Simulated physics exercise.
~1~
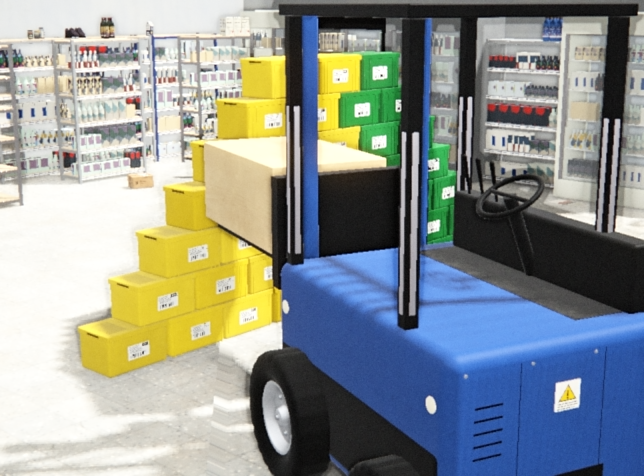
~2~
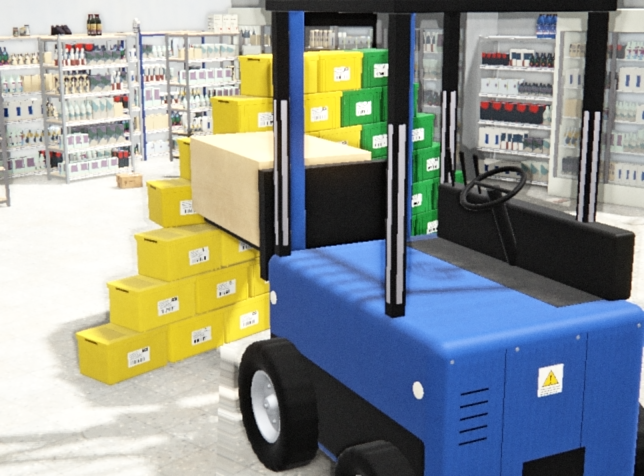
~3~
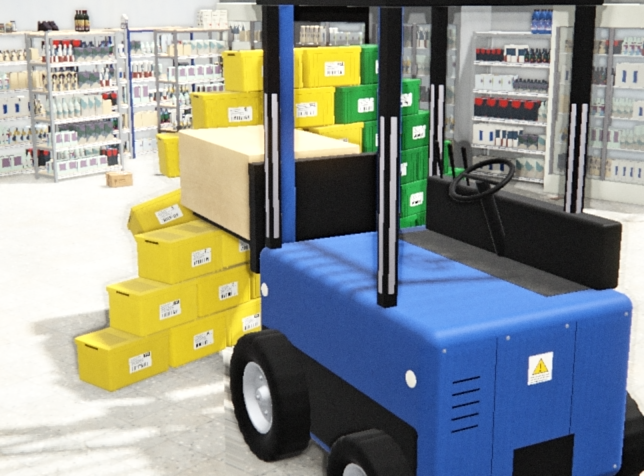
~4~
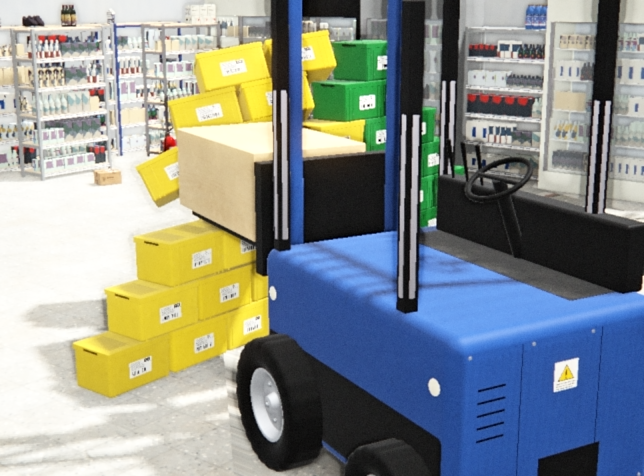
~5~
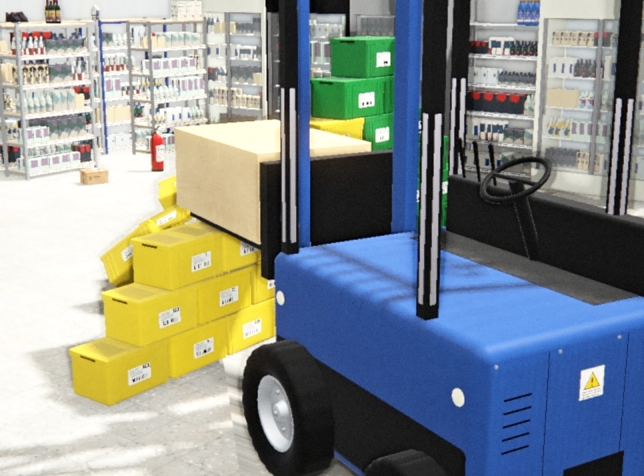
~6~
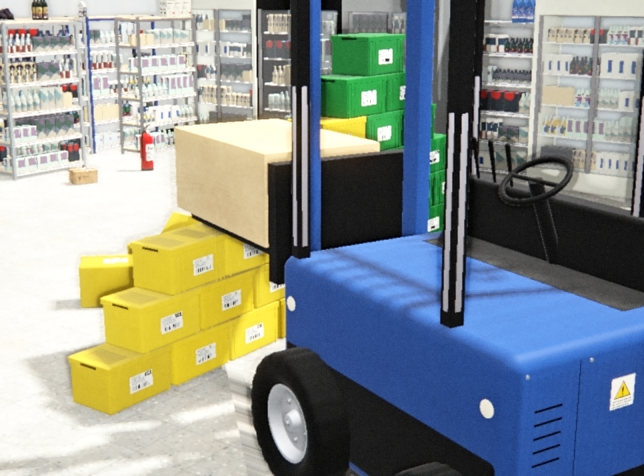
A blue forklift pushes a box into stacked totes, toppling upper yellow ones while green ones stand.
